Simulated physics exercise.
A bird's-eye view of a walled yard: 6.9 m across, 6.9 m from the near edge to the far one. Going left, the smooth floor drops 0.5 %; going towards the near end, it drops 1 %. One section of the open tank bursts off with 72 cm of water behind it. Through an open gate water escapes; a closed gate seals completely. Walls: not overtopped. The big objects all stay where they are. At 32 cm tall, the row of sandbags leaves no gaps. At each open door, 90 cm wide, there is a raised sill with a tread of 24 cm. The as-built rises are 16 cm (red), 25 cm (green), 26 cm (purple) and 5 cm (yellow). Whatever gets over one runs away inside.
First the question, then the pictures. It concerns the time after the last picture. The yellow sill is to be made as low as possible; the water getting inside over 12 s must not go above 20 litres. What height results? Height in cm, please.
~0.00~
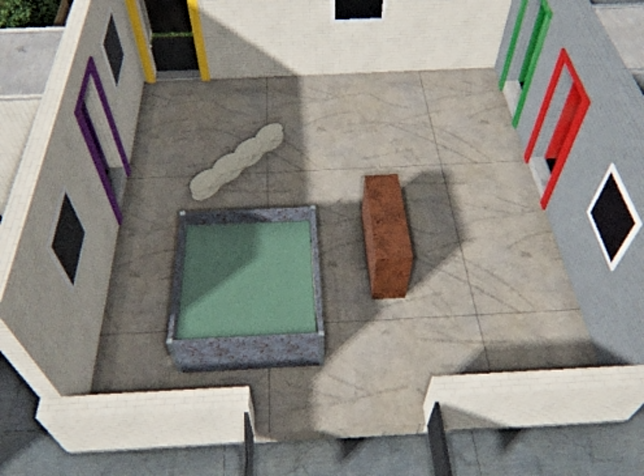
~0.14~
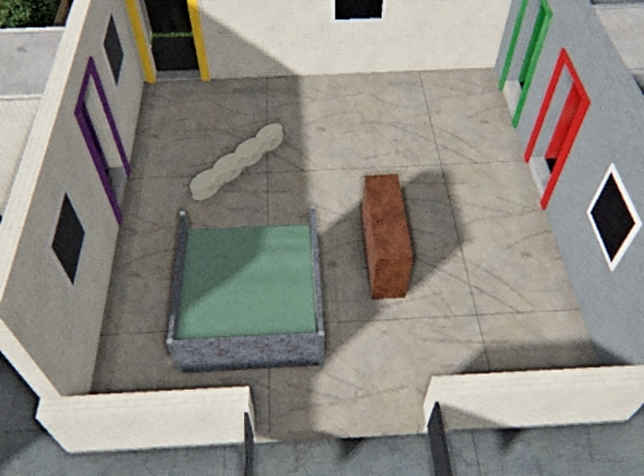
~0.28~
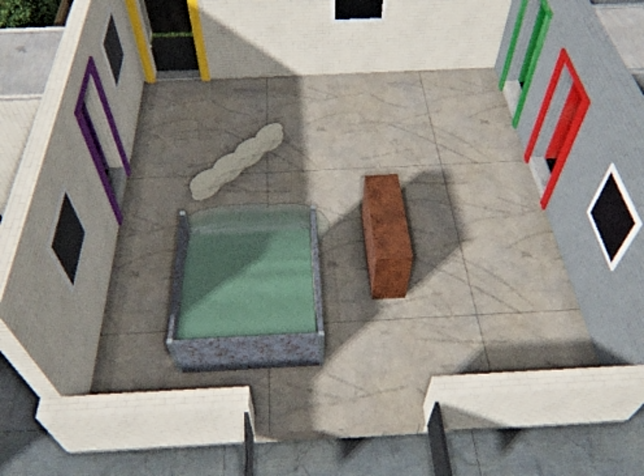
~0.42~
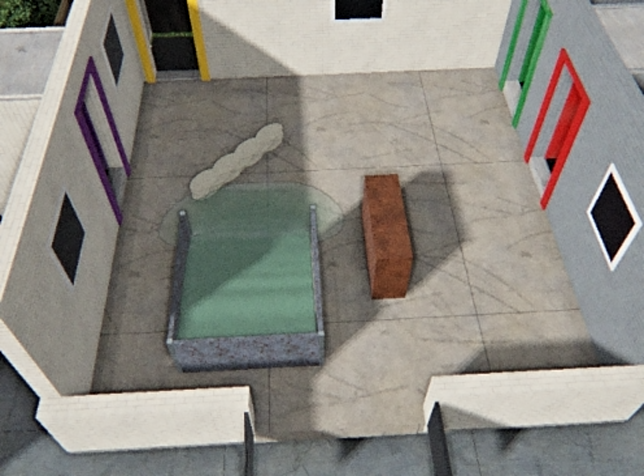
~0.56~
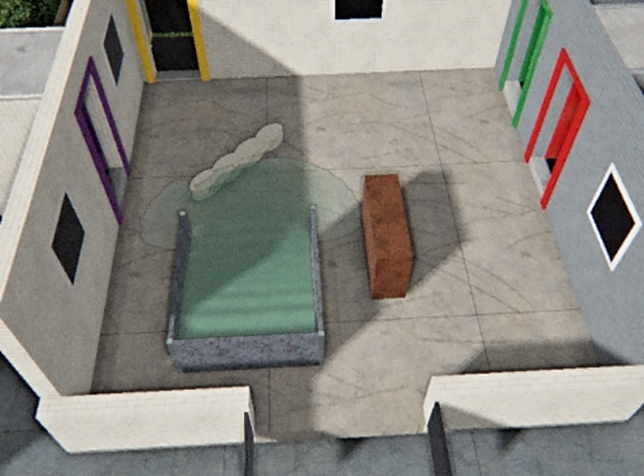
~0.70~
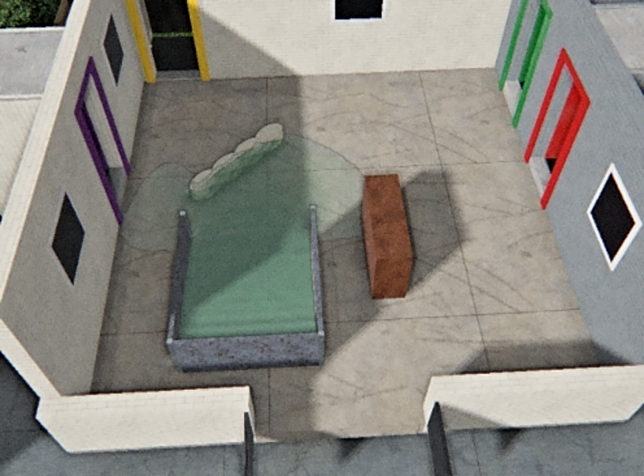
It would have to be roughly 10.5 cm high.
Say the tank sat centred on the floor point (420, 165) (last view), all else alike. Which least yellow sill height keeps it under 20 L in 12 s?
In that case about 11.0 cm.
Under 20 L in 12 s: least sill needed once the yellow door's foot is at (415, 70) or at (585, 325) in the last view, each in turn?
About 14.5 cm, then about 7.0 cm.
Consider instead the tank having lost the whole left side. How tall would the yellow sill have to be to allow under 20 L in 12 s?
Near 19 cm.
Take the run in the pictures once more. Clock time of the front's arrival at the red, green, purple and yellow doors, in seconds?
Red 3.6 s, green 2.6 s, purple 0.8 s, yellow 2.2 s.
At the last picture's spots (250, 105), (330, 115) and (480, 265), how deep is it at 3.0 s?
Ordered as asked: 2, 6, 0 cm.
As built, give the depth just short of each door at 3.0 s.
In cm: Red 0, green 24, purple 17, yellow 14.
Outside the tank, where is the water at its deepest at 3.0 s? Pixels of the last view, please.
Check close to (495, 75).
After 1.4 s water covers 25 % of the floor, deepest (44 cm) near (211, 198); it has not reached the yellow door.
After 3.0 s water covers 50 % of the floor, deepest (43 cm) near (495, 75); 14 cm at the yellow door, 20 litres in over its 5 cm sill.
After 12.0 s water covers 95 % of the floor, deepest (14 cm) near (85, 425); 6 cm at the yellow door, 93 litres in over its 5 cm sill.
At the yellow door as built, the water arrived by 2.2 s and peaked near 14 cm at 3.0 s.
With a sill of 9 cm, 33 litres would have come in within the 12 s; with 12 cm, 12 litres. So under 20 litres takes about 10.5 cm.
